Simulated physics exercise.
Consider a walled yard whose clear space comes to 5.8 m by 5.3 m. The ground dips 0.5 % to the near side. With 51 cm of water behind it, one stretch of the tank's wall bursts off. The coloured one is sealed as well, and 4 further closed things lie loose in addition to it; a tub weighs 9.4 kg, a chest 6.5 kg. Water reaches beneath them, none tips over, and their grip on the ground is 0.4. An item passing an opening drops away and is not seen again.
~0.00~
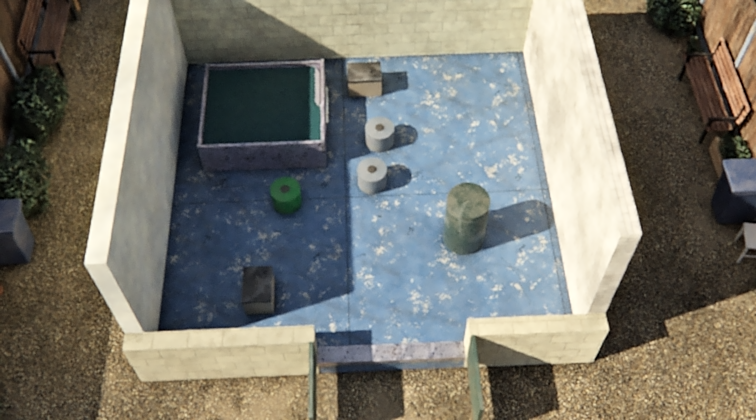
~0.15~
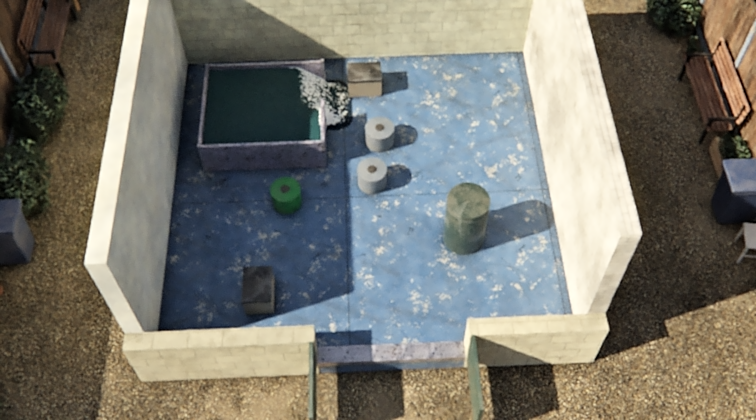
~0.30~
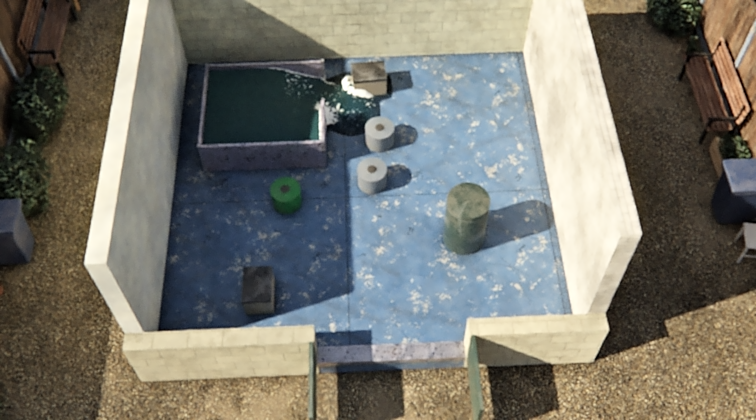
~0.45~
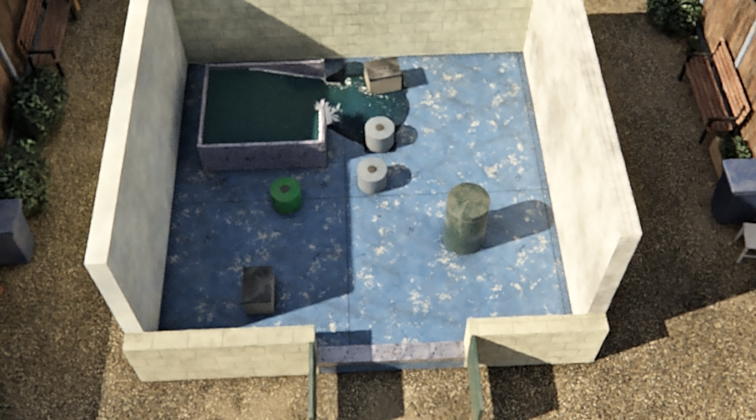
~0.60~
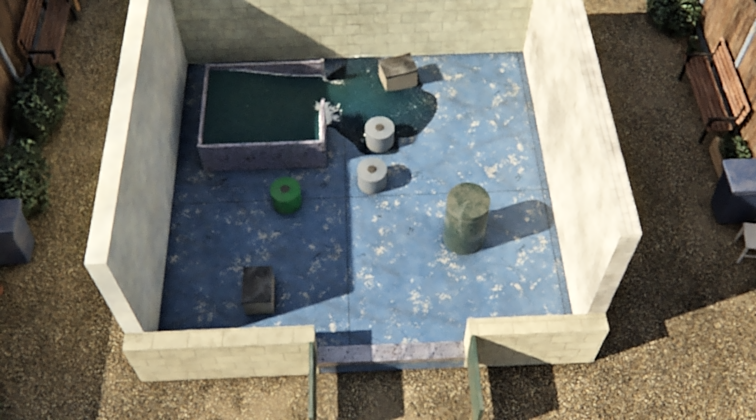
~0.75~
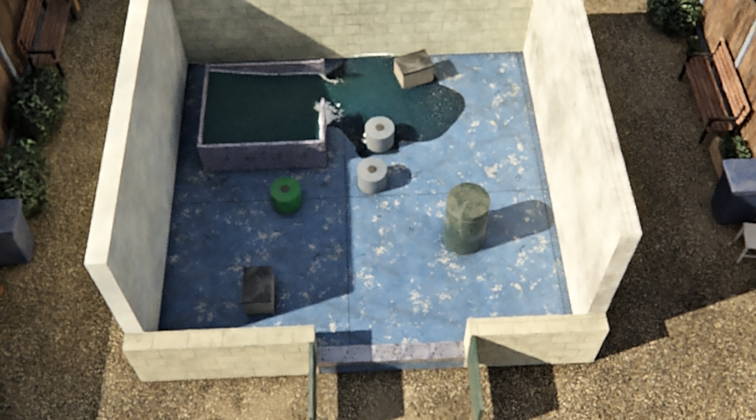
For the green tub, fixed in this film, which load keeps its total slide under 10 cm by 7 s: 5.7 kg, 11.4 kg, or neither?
5.7 kg.
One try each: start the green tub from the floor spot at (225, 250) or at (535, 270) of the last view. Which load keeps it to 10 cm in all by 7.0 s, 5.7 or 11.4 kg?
At the first place the small mass does it, and at the second nothing works.
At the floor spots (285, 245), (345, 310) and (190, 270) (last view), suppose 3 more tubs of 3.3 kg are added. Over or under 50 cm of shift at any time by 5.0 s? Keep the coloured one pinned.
Going through them in that order, the answers are not too far, not too far and not too far.
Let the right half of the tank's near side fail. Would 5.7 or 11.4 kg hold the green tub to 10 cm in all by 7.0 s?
So no choice works.
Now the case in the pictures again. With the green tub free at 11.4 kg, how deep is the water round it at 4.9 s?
Around 0 cm.
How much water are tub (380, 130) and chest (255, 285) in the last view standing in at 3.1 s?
Close to 2 and 0 centimetres.
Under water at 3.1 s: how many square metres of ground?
Flooded: Near 15 m2.
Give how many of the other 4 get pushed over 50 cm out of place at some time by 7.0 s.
1.
After 1.4 s the green tub would be 0 cm from its start with 5.7 kg and 0 cm from its start with 11.4 kg; 0 cm of water round it then.
After 3.1 s the green tub would be 0 cm from its start with 5.7 kg and 0 cm from its start with 11.4 kg; 0 cm of water round it then.
After 4.9 s the green tub would be 0 cm from its start with 5.7 kg and 0 cm from its start with 11.4 kg; 0 cm of water round it then.
After 7.0 s the green tub would be 0 cm from its start with 5.7 kg and 0 cm from its start with 11.4 kg; 1 cm of water round it then.
